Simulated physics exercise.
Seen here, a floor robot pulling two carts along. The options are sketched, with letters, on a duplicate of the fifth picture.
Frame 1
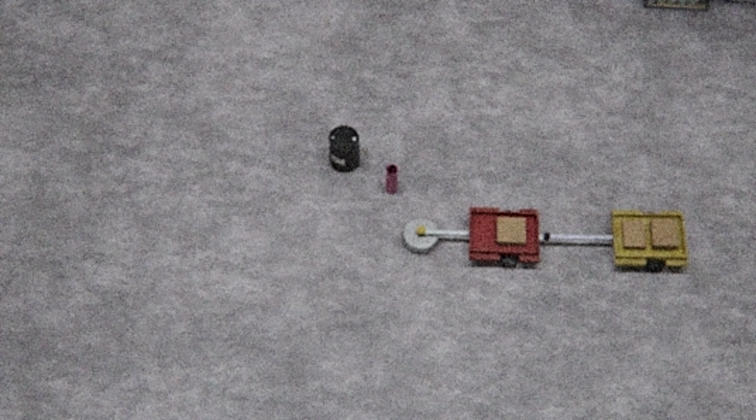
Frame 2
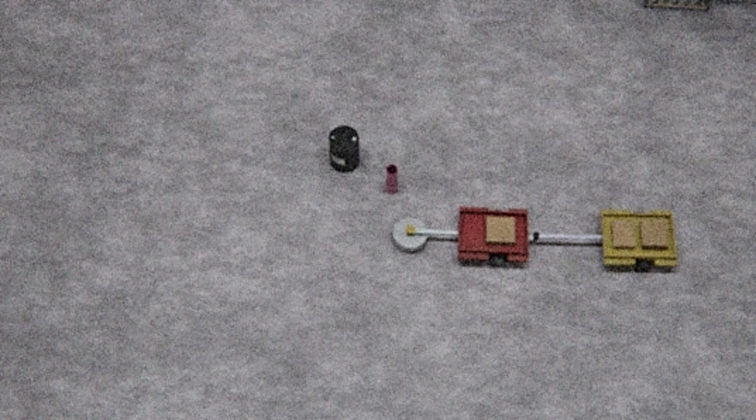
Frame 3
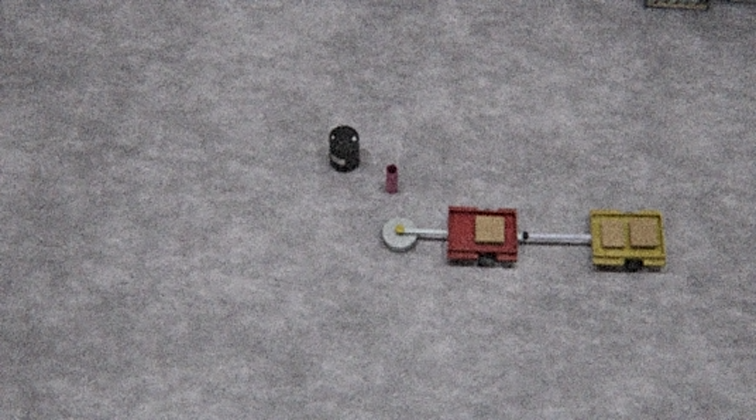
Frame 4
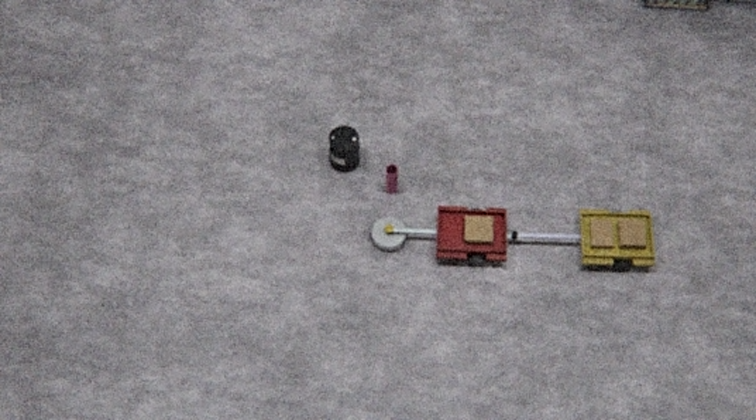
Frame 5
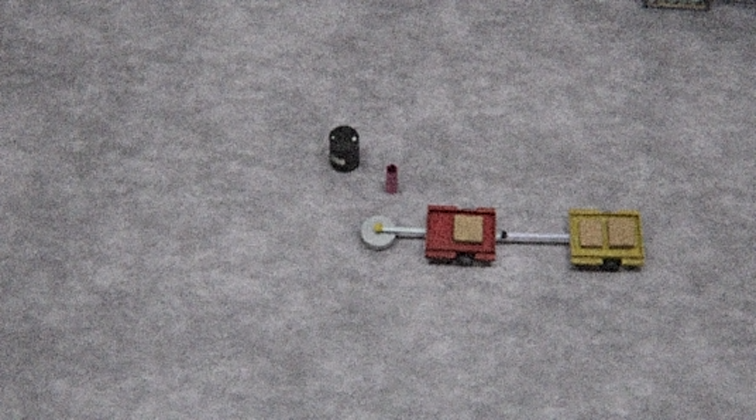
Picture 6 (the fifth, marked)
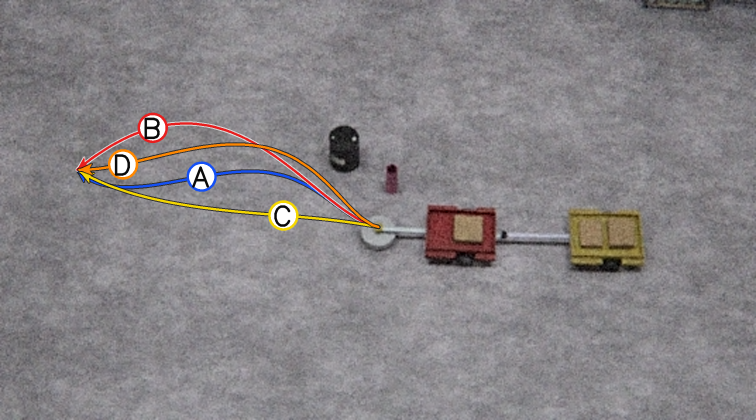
A small round robot pulled a red cart and a yellow cart in a line slowly to the left across a gray floor, passing just below a pink post and a black drum that stayed still.
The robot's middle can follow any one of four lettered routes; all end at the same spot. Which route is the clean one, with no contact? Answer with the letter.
It should follow C.
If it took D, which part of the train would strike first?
The red cart.
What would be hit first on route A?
First the pink post.
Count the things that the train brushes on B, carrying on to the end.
In all, two.
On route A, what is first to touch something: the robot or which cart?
The yellow cart touches first.
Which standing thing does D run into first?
It meets the pink post.
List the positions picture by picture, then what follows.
Robot (421, 234); red cart (504, 234); yellow cart (649, 237), in the first frame.
Robot (410, 234); red cart (493, 233); yellow cart (638, 237); pink post (392, 189), in the second frame.
Robot (400, 233); red cart (482, 233); yellow cart (627, 237); pink post (392, 189), in the third frame.
Robot (389, 233); red cart (472, 232); yellow cart (617, 236); pink post (392, 189), in the fourth frame.
Robot (379, 232); red cart (461, 232); yellow cart (606, 236); pink post (392, 189); black drum (345, 160), in the fifth frame.
On the marked copy, A from (379, 227) via (233, 172) to (77, 170); B from (379, 227) via (241, 136) to (77, 170); C from (379, 227) via (226, 211) to (80, 172); D from (379, 227) via (246, 145) to (79, 170).
Taking C. A third of the way, robot (269, 219), last cart (494, 232).
Two thirds of the way, robot (162, 205), last cart (382, 224).
When it is over, robot (79, 175), last cart (288, 215); nothing has been touched.
As for the rest, A meets the pink post; B meets the black drum and pink post; D meets the black drum and pink post.
